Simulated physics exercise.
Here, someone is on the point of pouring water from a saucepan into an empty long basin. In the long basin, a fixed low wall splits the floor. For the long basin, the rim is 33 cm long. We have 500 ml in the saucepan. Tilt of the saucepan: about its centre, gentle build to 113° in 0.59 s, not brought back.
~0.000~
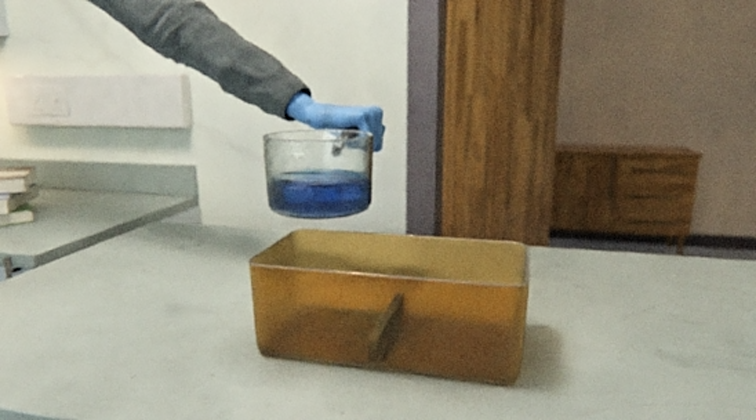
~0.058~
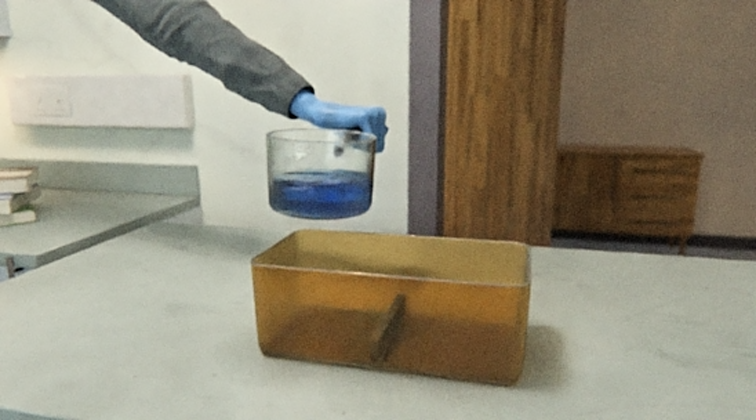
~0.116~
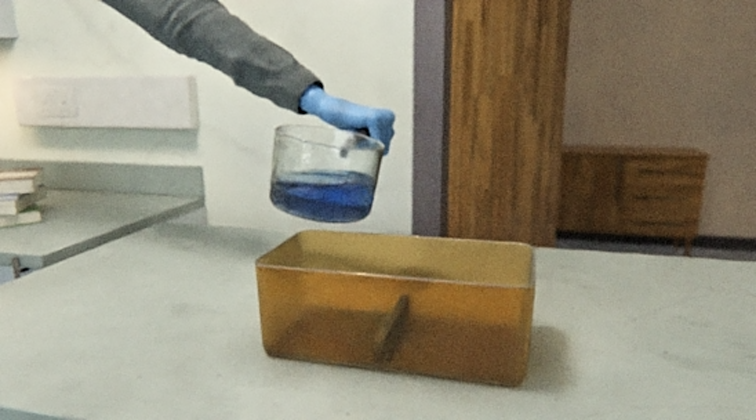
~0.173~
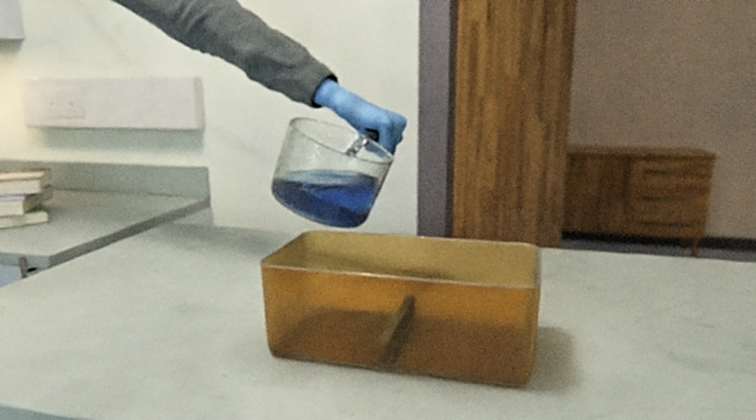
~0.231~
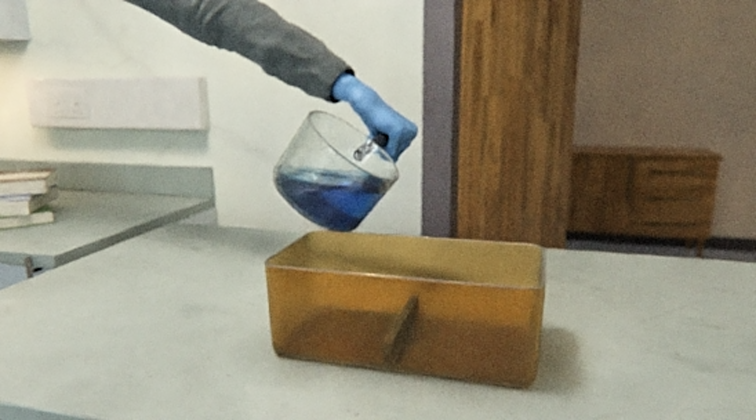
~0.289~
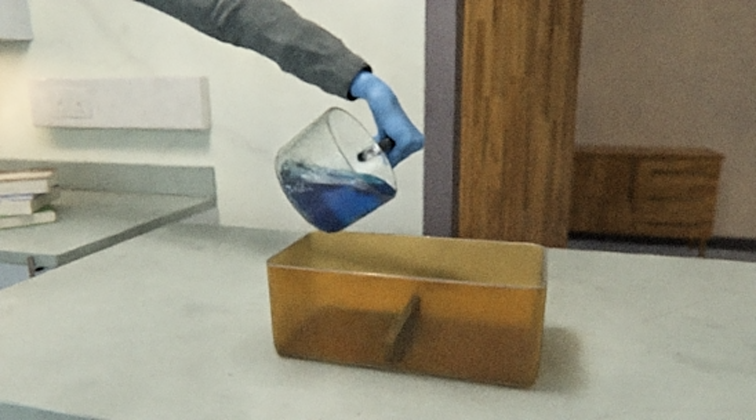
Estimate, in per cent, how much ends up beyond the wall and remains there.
Roughly 64 % ends up beyond the wall.
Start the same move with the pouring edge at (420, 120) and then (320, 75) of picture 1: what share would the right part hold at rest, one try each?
Near 85 in a hundred on the first go and near 10 in a hundred on the second.
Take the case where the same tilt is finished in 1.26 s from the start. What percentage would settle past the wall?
Then it comes to around 80 per cent.
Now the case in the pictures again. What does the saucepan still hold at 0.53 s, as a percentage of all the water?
Roughly 30 percent.
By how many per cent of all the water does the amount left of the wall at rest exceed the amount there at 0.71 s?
I'd put it at some 3 percent.
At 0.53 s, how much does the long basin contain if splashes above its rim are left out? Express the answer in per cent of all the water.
Fraction in basin: Approx. 50%.
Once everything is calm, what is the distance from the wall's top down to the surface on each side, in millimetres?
Left roughly 24 mm; right roughly 20 mm.
By 0.53 s the tilt is 110° and 30 per cent is still to pour, 15 is left of the wall and 34 right of it.
By 0.71 s the tilt is 113° and 6 per cent is still to pour, 33 is left of the wall and 55 right of it.
By 0.89 s the tilt is 113° and 0 per cent is still to pour, 35 is left of the wall and 63 right of it.
By 1.09 s the tilt is 113° and 0 per cent is still to pour, 35 is left of the wall and 64 right of it.
At rest 35 per cent lies left of the wall, 64 right of it and 1 outside.
